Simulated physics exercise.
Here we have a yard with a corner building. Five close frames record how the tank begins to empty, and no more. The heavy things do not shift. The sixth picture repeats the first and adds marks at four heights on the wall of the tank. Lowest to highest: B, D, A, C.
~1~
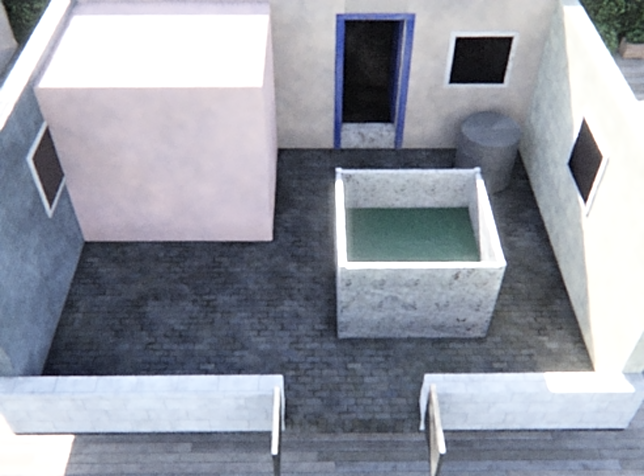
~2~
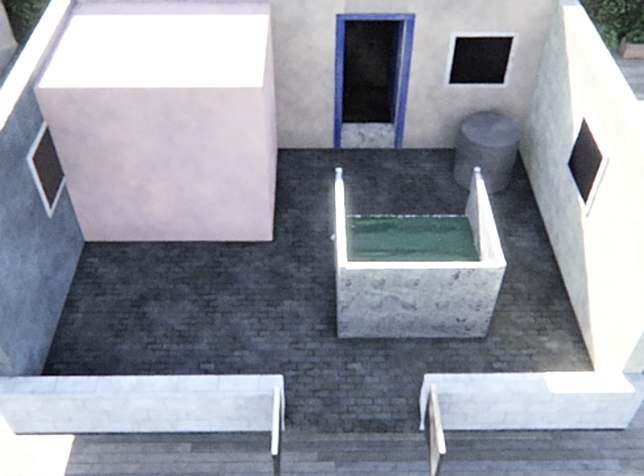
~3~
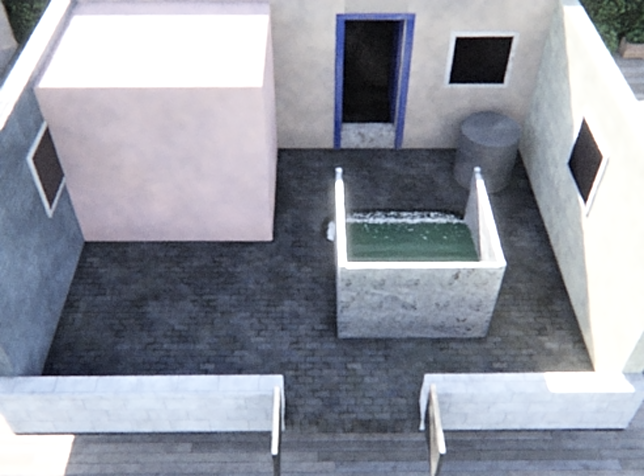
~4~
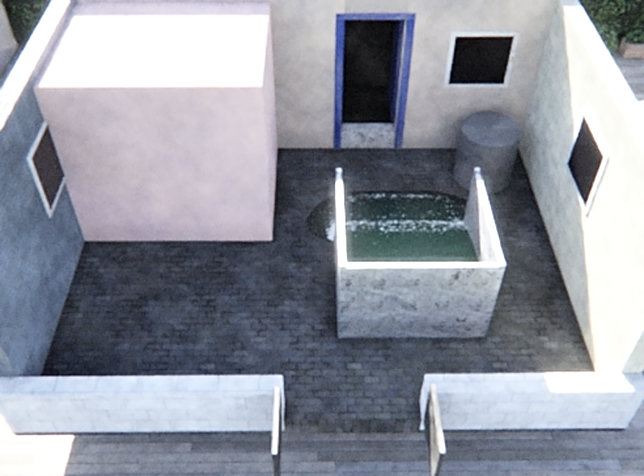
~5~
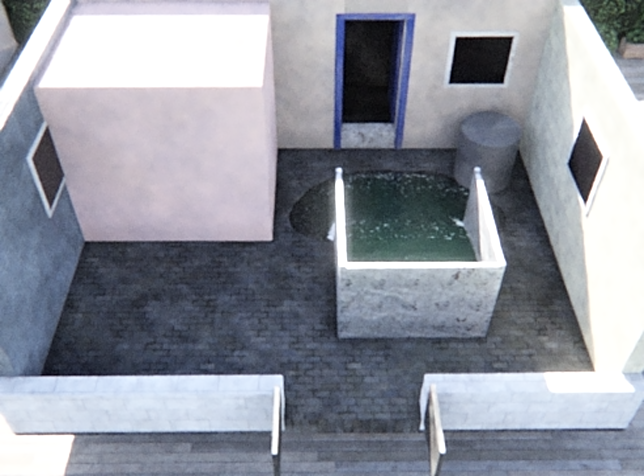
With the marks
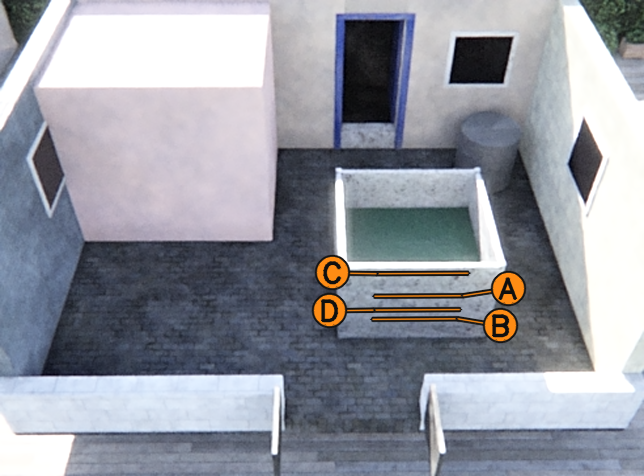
Green water pouring out of a concrete tank as its back wall vanishes, spreading across the dark paving toward the blue doorway.
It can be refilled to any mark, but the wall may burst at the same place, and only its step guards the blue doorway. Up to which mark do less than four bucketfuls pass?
D will do.
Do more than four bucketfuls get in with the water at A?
Yes, that goes wrong.
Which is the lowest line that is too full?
A.
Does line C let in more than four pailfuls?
Yes, it does.
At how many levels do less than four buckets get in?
Two.
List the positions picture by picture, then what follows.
Water in the tank at rest, its middle at (410, 250); foot of the blue doorway at (368, 148); open gate at (354, 372), in the first frame.
Water covers 2 % of the ground, its front hidden from here, in the second frame.
Water covers 5 % of the ground, its front hidden from here, in the third frame.
Water covers 10 % of the ground, its front hidden from here, in the fourth frame.
In the fifth frame, 16 % of the ground under water, visible out to (303, 204).
In orange, A at (418, 296); B at (415, 319); C at (422, 273); D at (416, 309); from the bottom up B, D, A, C.
If A is chosen, about 9 bucketfuls get in.
If B is chosen, nothing gets over.
If C is chosen, dozens of bucketfuls pour in.
If D is chosen, a splash gets over, under a bucket.
